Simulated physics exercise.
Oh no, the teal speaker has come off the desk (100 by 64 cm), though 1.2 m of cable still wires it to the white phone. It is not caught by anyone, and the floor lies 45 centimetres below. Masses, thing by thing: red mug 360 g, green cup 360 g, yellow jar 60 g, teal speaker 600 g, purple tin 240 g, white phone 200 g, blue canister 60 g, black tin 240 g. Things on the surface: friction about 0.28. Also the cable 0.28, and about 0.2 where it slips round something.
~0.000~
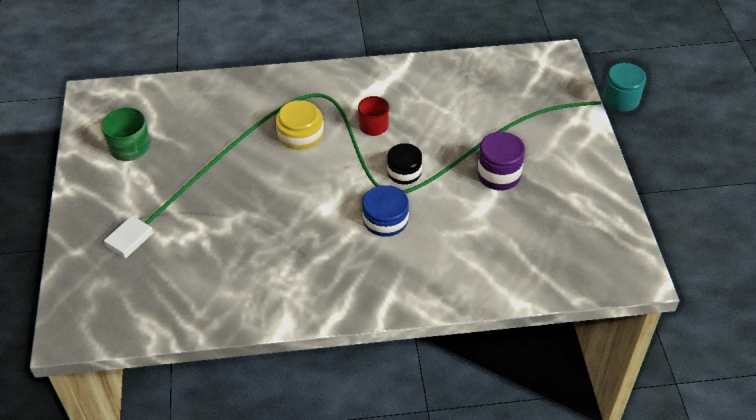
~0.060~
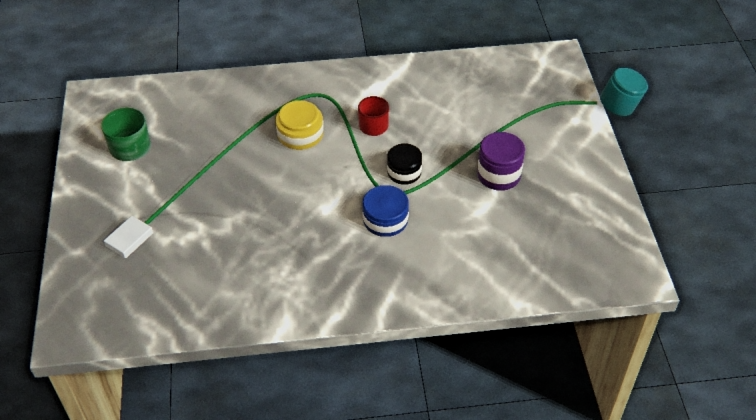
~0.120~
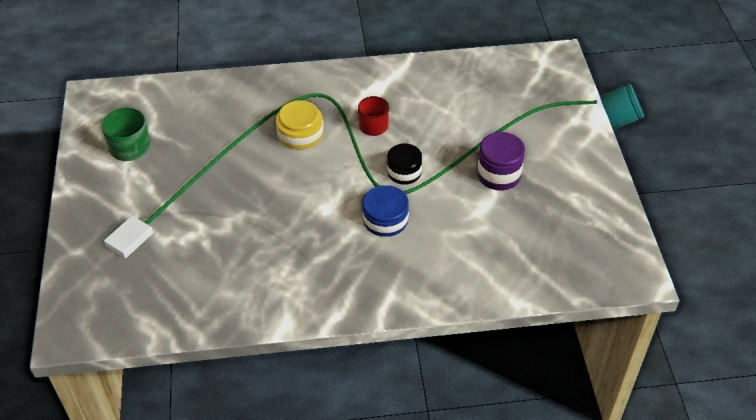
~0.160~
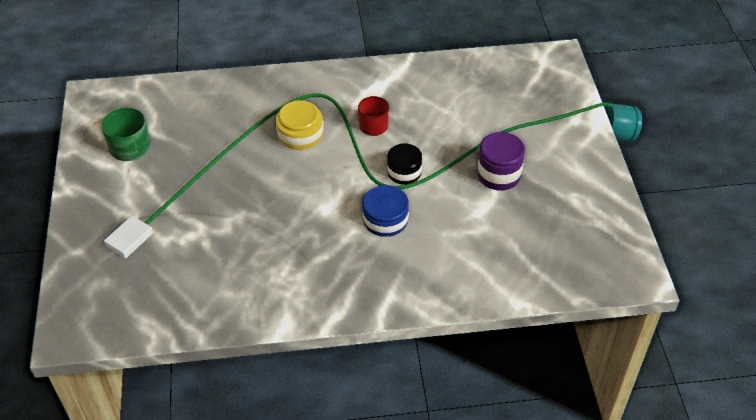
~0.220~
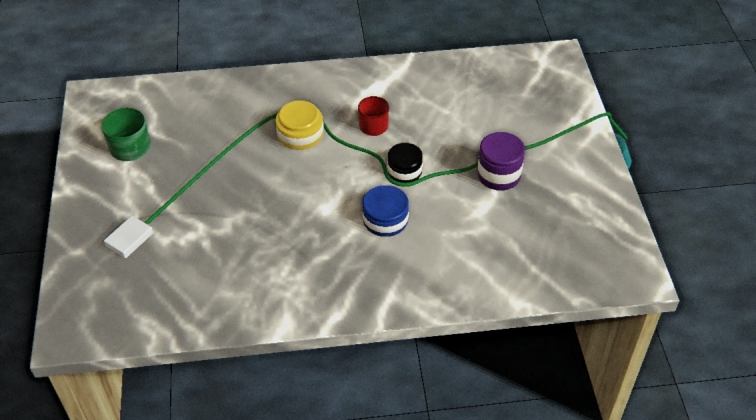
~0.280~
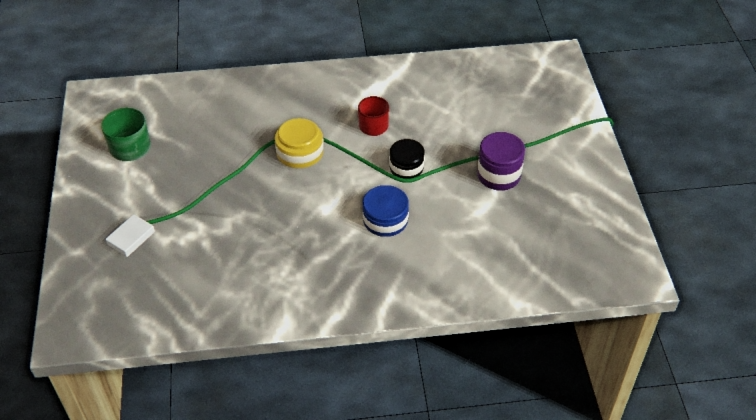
To begin with, a teal cylinder hangs just off the right edge of a marble-patterned table, joined by a winding green cord to a white block. The cylinder tips and drops out of sight below the edge as the cord tightens, nudging the yellow jar slightly toward the viewer.
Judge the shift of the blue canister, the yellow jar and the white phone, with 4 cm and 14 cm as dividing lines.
In order: The blue canister hardly moves; the yellow jar travels a long way; the white phone slides into the middle band.
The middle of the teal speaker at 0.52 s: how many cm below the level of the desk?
40 cm.
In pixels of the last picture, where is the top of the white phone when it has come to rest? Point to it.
(168, 220).
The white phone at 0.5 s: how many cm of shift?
About 7 cm.
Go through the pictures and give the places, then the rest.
In the first frame, shows, blue canister (386, 202); yellow jar (299, 114); white phone (128, 234); cable runs through (543, 111) (446, 170) (356, 148) (196, 178).
In the second frame, shows, teal speaker (627, 79); cable runs through (540, 110) (356, 148) (196, 178).
In the third frame, shows, teal speaker (622, 107); cable runs through (539, 109) (356, 148) (196, 178).
In the fourth frame, shows, teal speaker (619, 123); cable runs through (559, 117) (356, 148) (196, 178).
In the fifth frame, shows, teal speaker (611, 155); cable runs through (608, 114) (385, 168) (196, 178).
In the sixth frame, shows, blue canister (386, 202); yellow jar (298, 132); white phone (130, 232); cable runs through (546, 139) (211, 190).
After 0.5 s, the cable's tail end at (189, 225); yellow jar 49 cm off its start, white phone 7 cm off its start, black tin 5 cm off its start.
After 0.7 s, the cable's tail end at (191, 225); yellow jar over the edge, white phone 7 cm off its start, black tin 5 cm off its start.
After 1.0 s, the cable's tail end at (191, 225); yellow jar over the edge, white phone 7 cm off its start at (168, 220), black tin 5 cm off its start at (412, 136).
After 1.2 s, the cable's tail end at (191, 225); yellow jar over the edge, white phone 7 cm off its start, black tin 5 cm off its start.
After 2.4 s, the cable's tail end at (191, 225); yellow jar over the edge, white phone 7 cm off its start at (168, 220), blue canister 0 cm off its start at (386, 202), black tin 5 cm off its start at (412, 136).
